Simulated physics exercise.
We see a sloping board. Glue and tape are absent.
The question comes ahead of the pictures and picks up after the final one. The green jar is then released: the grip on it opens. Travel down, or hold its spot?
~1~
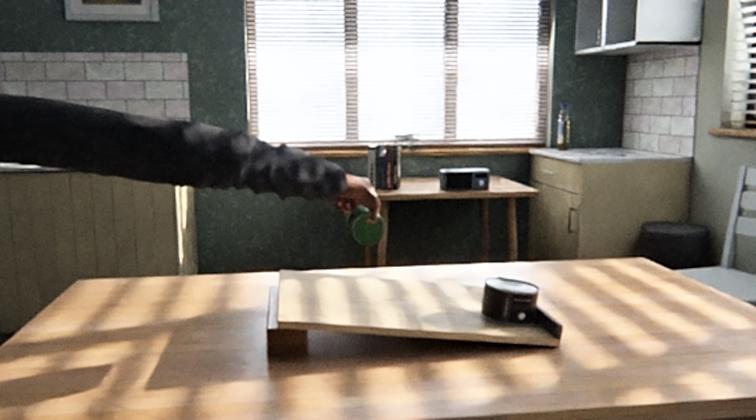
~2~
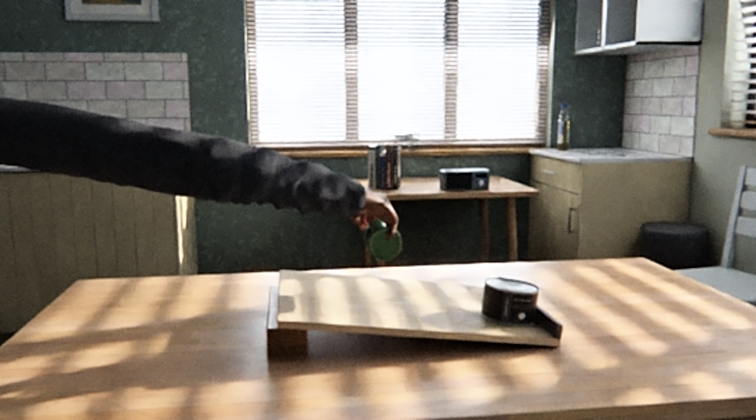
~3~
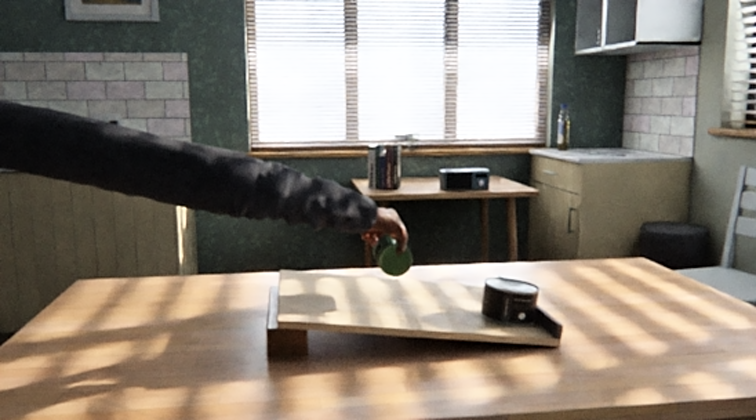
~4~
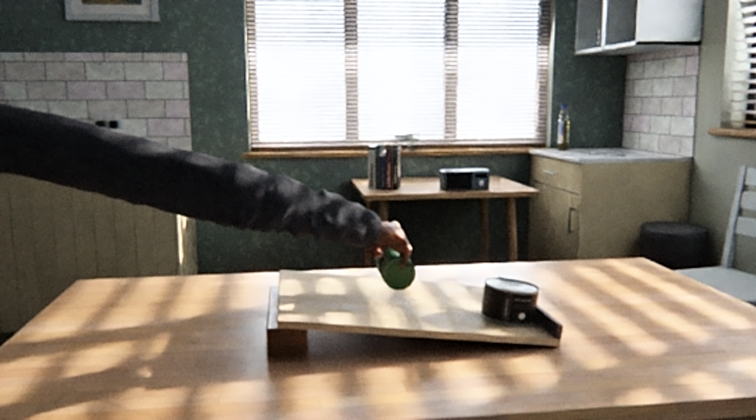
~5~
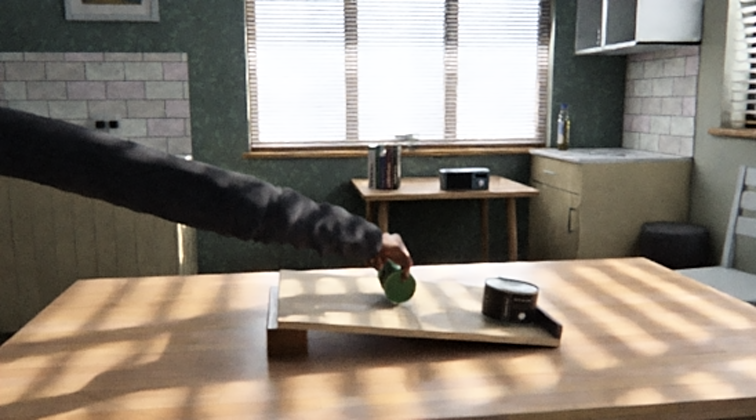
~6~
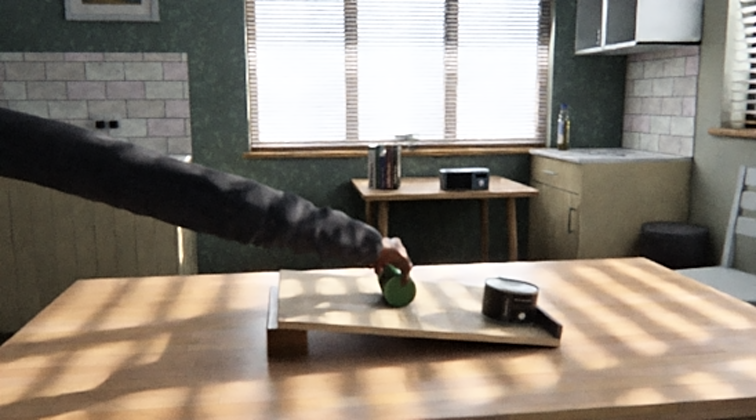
It travels down.
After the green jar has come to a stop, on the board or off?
At the end, the green jar remains up there.
Then, 0.30 s later than the last frame, green jar moved a little near (405, 285).
Then, 0.50 s later than the last frame, green jar moved about its own width near (427, 287).
Then, 0.70 s later than the last frame, green jar moved well along near (460, 289).
Then, 0.80 s later than the last frame, green jar moved well along near (467, 289).
When it is over, moved from the start, green jar; black tub as before. End places, in pixels of the last picture, green jar near (469, 290). The green jar runs down the board.
